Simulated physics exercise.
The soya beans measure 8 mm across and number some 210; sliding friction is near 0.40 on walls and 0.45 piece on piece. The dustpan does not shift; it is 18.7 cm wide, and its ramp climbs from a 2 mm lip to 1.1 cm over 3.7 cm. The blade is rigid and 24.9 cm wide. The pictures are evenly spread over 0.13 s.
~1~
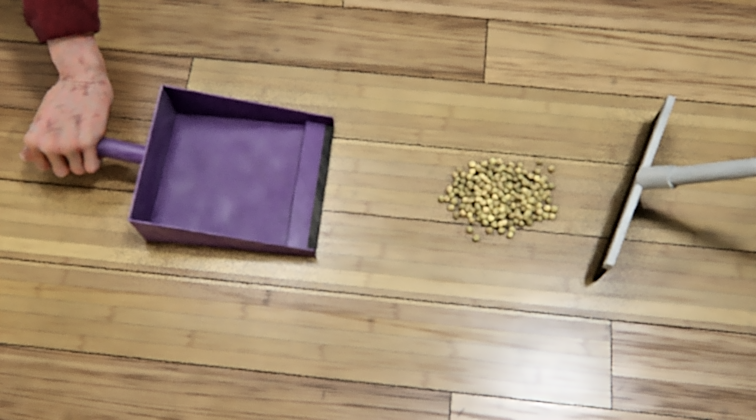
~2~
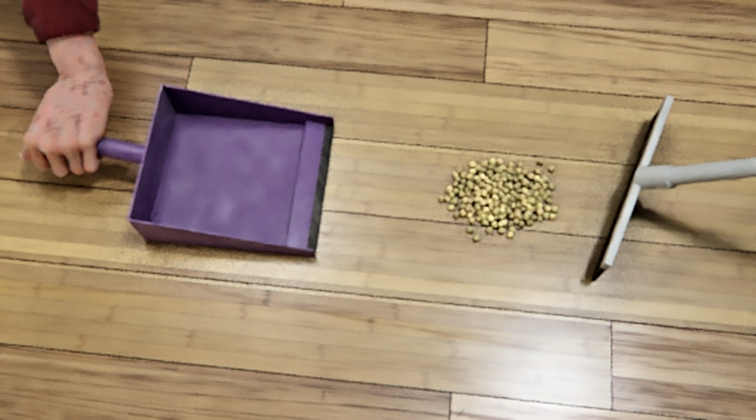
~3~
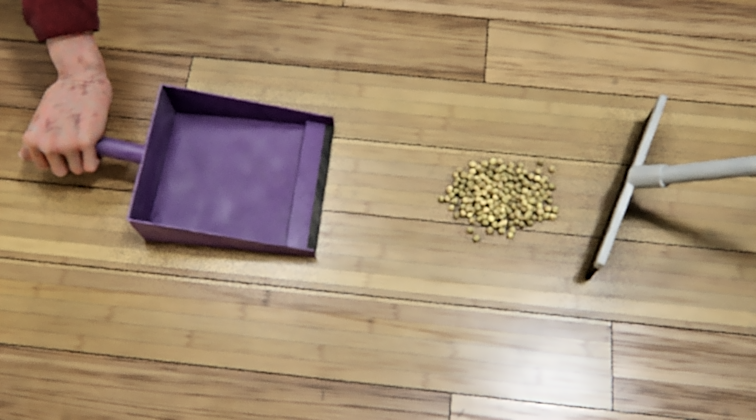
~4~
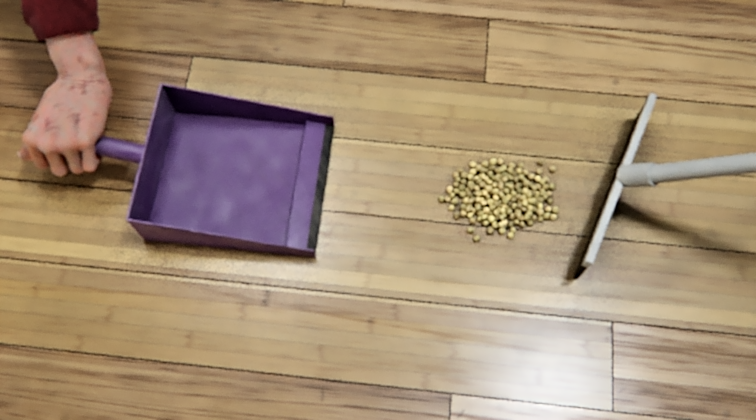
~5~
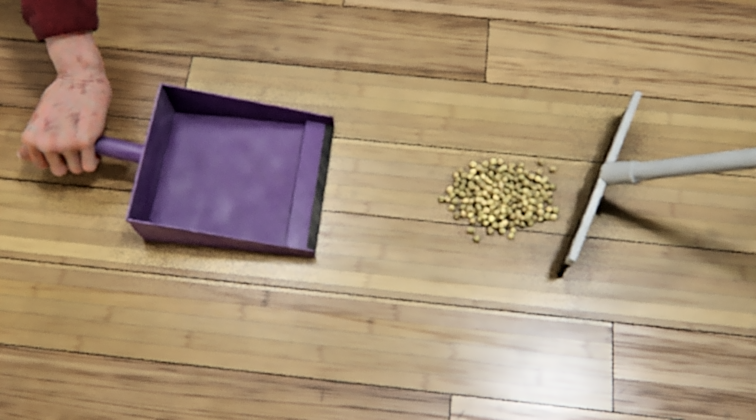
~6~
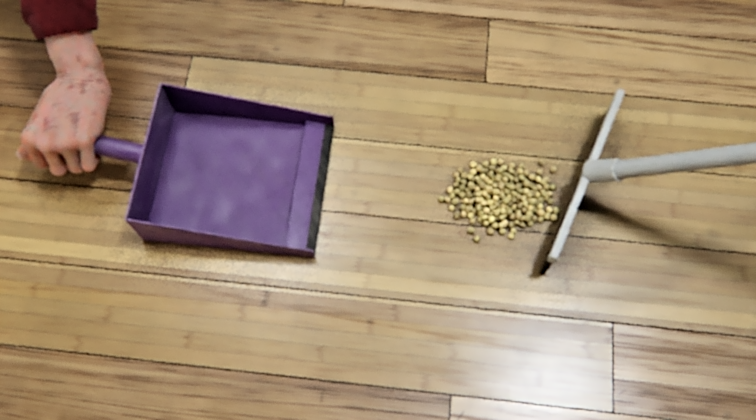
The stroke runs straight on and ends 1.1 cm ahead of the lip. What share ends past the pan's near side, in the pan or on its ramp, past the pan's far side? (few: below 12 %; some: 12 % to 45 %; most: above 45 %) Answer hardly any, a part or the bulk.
Near side: Hardly any, pan: A part, far side: A part.
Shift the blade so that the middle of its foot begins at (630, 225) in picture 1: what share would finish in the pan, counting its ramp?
Some 25 per cent.
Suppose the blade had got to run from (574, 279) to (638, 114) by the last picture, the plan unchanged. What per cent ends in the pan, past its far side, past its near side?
Pan 0, far 15, near 5.
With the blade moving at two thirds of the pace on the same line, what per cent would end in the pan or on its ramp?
It would be near 10 per cent.
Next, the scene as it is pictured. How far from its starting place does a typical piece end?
Some 26 cm.
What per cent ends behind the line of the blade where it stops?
Roughly 0 per cent.
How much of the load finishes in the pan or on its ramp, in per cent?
Some 25 per cent.
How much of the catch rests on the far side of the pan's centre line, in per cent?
About 70 per cent.
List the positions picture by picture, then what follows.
The first picture shows blade from (608, 265) to (668, 103), moved 0.0 cm, 0 of the pieces shifted so far; middle of the pieces at (502, 196); pan at (228, 180).
The second picture shows blade from (606, 265) to (667, 103), moved 0.3 cm, 0 of the pieces shifted so far; middle of the pieces at (502, 196).
The third picture shows blade from (599, 264) to (660, 102), moved 1.2 cm, 0 of the pieces shifted so far; middle of the pieces at (502, 196).
The fourth picture shows blade from (588, 262) to (650, 101), moved 2.6 cm, 0 of the pieces shifted so far; middle of the pieces at (502, 196).
The fifth picture shows blade from (570, 260) to (635, 99), moved 4.6 cm, 0 of the pieces shifted so far; middle of the pieces at (503, 196).
The sixth picture shows blade from (552, 258) to (618, 97), moved 6.8 cm, 0 of the pieces shifted so far; middle of the pieces at (503, 197); pan at (227, 179).
Then, 0.17 s after the last picture, middle of the blade 19 cm from the lip; 0 % over the lip, far side 10 %, near side 0 %.
Then, 0.29 s after the last picture, middle of the blade 9 cm from the lip; 0 % over the lip, far side 25 %, near side 0 %.
Then, 0.53 s after the last picture, middle of the blade 5 cm from the lip; 25 % over the lip, far side 35 %, near side 0 %.
In the end, near side 0 %, pan 25 %, far side 35 %, in front of the lip or behind the blade 40 %.
